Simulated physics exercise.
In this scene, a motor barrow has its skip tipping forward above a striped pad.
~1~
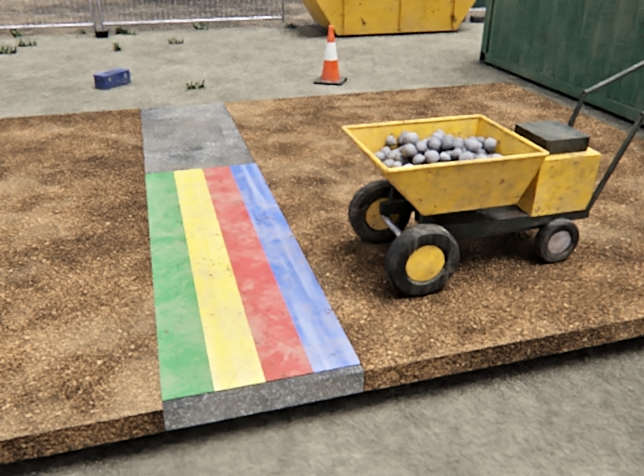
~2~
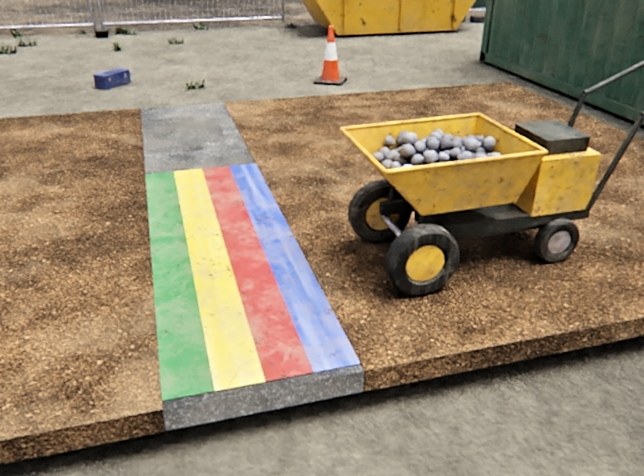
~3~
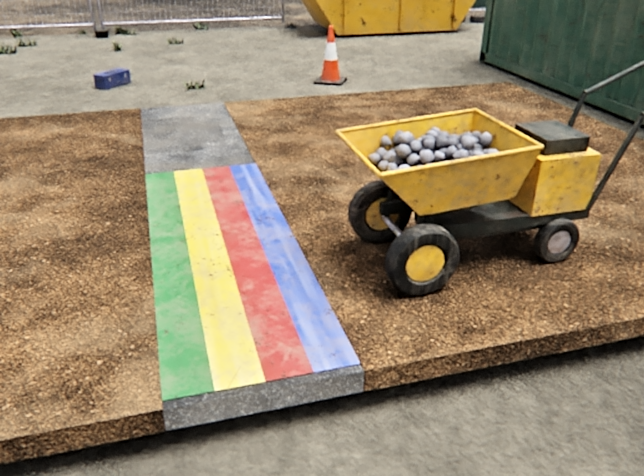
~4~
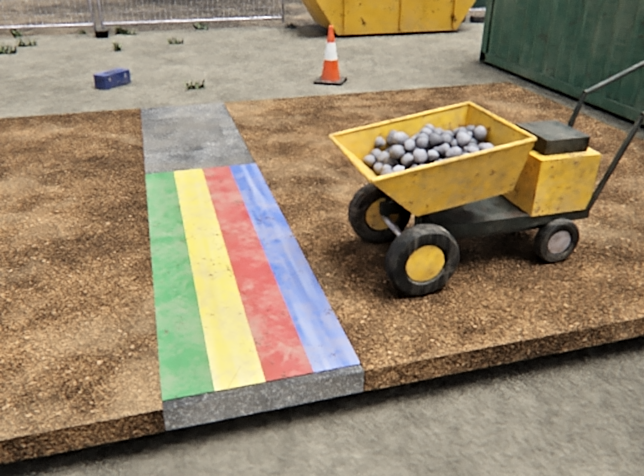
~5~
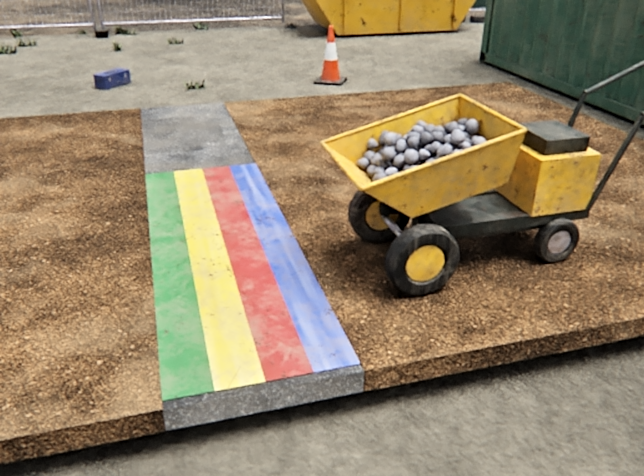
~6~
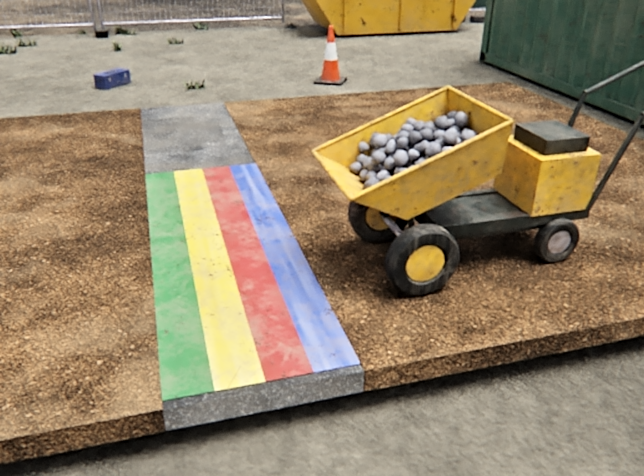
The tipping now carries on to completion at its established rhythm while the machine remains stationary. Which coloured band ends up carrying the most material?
The red band.
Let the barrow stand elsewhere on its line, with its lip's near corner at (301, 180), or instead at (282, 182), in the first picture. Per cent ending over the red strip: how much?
0 % then 0 %.
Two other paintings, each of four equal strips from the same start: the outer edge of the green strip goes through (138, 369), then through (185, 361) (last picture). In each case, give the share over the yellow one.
I get 10 % for the first one and 20 % for the second.
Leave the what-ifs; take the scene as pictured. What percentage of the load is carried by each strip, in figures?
Split by strip in per cent: Blue 10; red 35; yellow 15; green 5.
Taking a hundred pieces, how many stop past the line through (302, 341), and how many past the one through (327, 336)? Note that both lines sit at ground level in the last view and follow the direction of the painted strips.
In order: Near 50 %, then 70 %.
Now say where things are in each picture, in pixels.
Lip of the skip at (387, 171), level; top of the load at (447, 145), round cobbles; blue strip at (321, 333); red strip at (277, 341); yellow strip at (231, 348); green strip at (184, 357), in the first frame.
Lip of the skip at (385, 172), tipped barely; top of the load at (446, 145), in the second frame.
Lip of the skip at (380, 175), tipped barely; top of the load at (442, 143), in the third frame.
Lip of the skip at (372, 181), tipped a little; top of the load at (445, 141), in the fourth frame.
Lip of the skip at (362, 189), tipped a little; top of the load at (449, 142), in the fifth frame.
Lip of the skip at (351, 199), tipped clearly; top of the load at (439, 138); blue strip at (321, 333); red strip at (277, 341); yellow strip at (231, 348); green strip at (184, 357), in the sixth frame.
Soon, skip tipped steeply; all in the skip.
A while on, skip tipped right over; most in the skip; a small part over the blue strip; a small part over the red strip.
Towards the end, skip tipped right over; about a third in the skip; a small part over the blue strip; about a third over the red strip; a small part over the yellow strip; a small part over the green strip; a stray few off the paint.
Finally, skip tipped right over; about a third in the skip; a small part over the blue strip; about a third over the red strip; a small part over the yellow strip; a small part over the green strip; a stray few off the paint.
